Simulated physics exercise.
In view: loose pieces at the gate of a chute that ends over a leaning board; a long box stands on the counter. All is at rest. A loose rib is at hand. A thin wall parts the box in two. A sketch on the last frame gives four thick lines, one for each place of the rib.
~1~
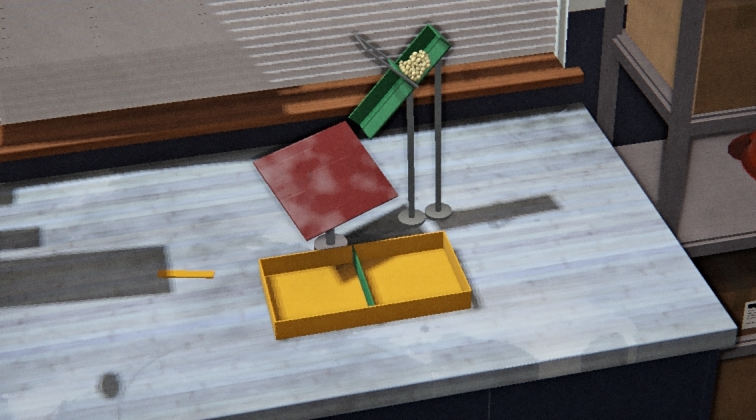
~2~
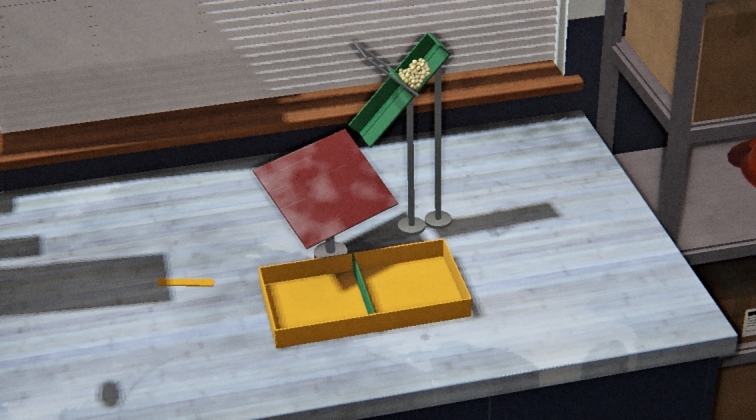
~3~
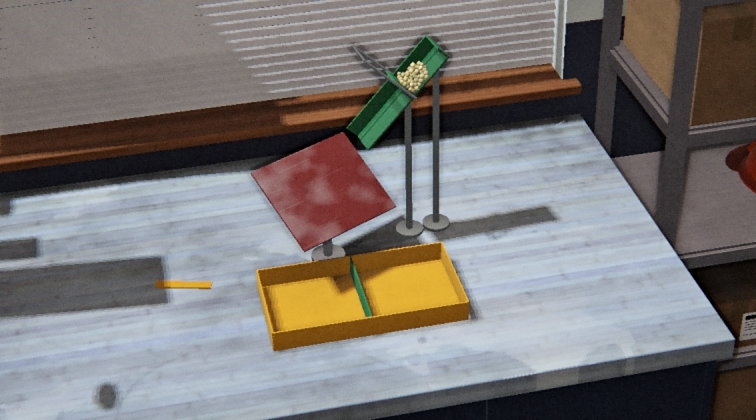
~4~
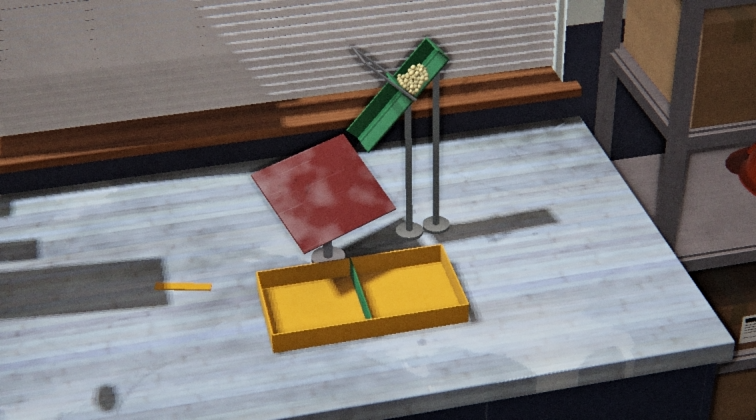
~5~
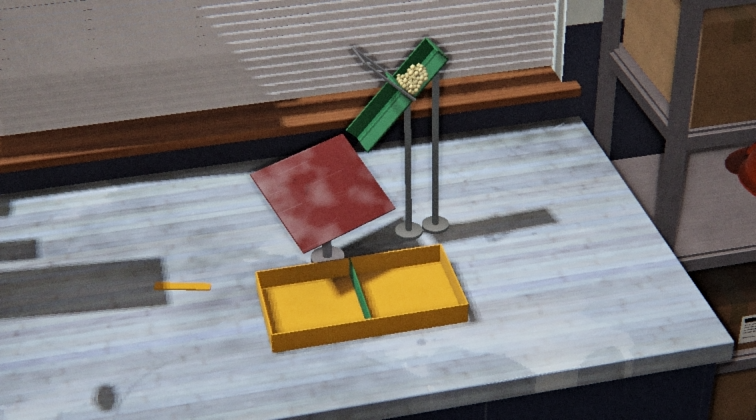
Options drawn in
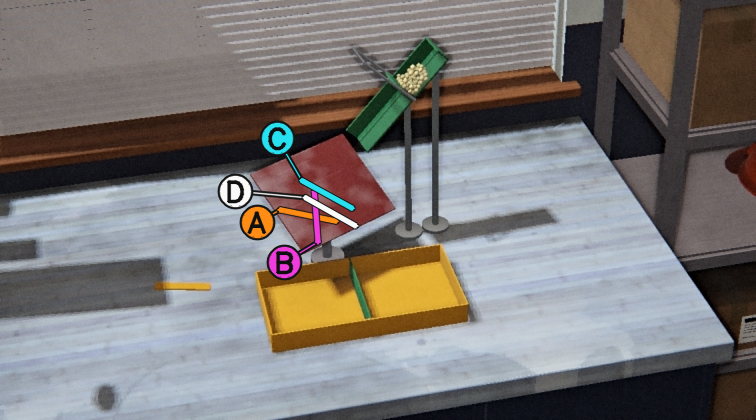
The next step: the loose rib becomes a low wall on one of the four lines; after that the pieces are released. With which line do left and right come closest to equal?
B is best.
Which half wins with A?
The right half.
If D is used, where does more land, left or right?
More lands on the right.
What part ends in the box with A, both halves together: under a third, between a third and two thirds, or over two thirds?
It is over two thirds.
On the marked copy, line A from (280, 209) to (336, 221); line B from (314, 191) to (318, 241); line C from (301, 180) to (352, 208); line D from (305, 197) to (355, 225).
If A is chosen, of what is caught, a small share in the left half, all but a few in the right.
If B is chosen, of what is caught, close to half in the left half, close to half in the right.
If C is chosen, of what is caught, a small share in the left half, all but a few in the right.
If D is chosen, of what is caught, a small share in the left half, all but a few in the right.
